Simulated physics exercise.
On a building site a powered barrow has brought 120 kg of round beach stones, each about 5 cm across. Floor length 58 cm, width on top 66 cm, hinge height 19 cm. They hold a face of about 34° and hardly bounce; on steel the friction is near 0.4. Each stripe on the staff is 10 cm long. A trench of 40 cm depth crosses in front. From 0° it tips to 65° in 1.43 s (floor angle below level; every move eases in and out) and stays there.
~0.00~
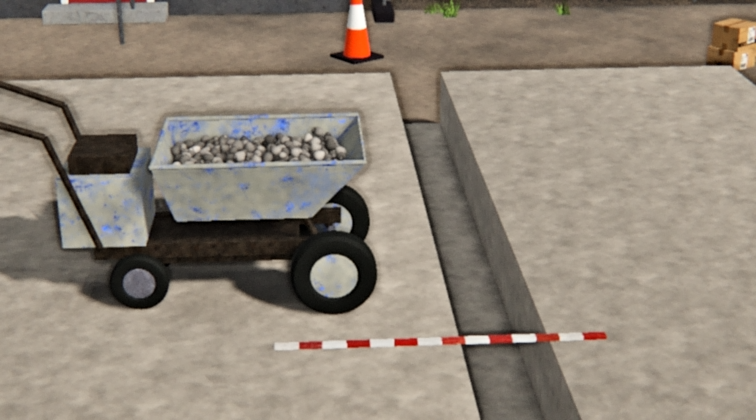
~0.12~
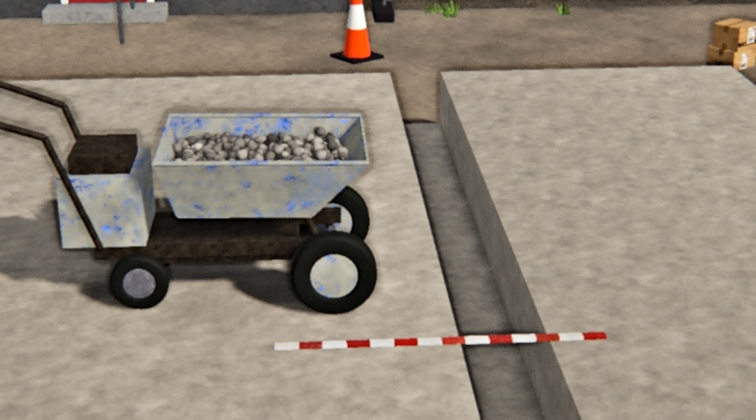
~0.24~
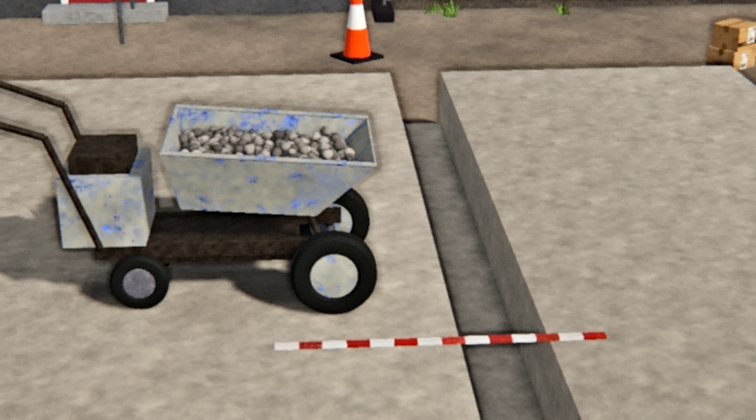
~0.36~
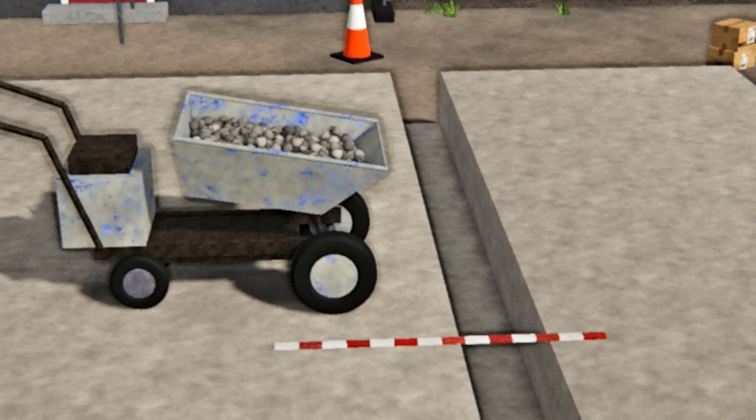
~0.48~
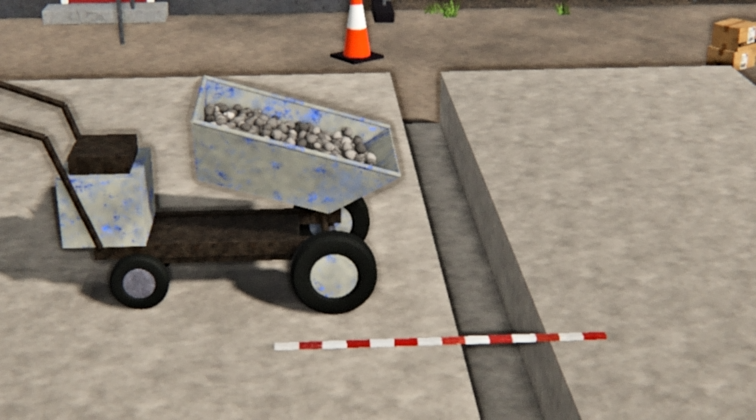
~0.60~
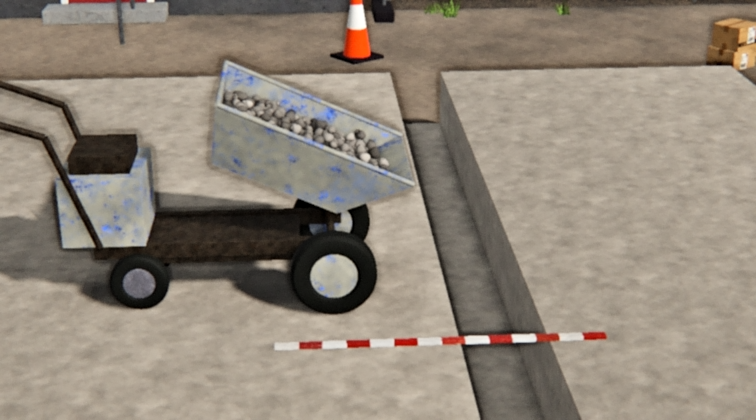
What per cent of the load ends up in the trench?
Some 87 per cent of it.
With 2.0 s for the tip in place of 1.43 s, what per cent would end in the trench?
Then about 95 per cent.
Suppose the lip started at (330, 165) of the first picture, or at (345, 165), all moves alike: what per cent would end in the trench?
Near 100 per cent from the first place, 100 from the second.
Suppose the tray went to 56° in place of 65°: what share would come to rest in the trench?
In that case some 85 per cent.
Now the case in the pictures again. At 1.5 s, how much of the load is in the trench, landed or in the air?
Some 45 per cent.
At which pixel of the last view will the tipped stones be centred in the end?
Around (493, 338).
After 1.1 s the floor is at 55°; 100 % in the tray; the foremost stones are at (445, 197).
After 1.5 s the floor is at 65°; 47 % in the tray, 47 % in the trench, 6 % past the trench; the foremost stones are at (560, 276).
After 1.9 s the floor is at 65°; 16 % in the tray, 71 % in the trench, 13 % past the trench; the foremost stones are at (651, 276).
After 3.8 s the floor is at 65°; 0 % in the tray, 87 % in the trench, 13 % past the trench; the foremost stones are at (723, 281).
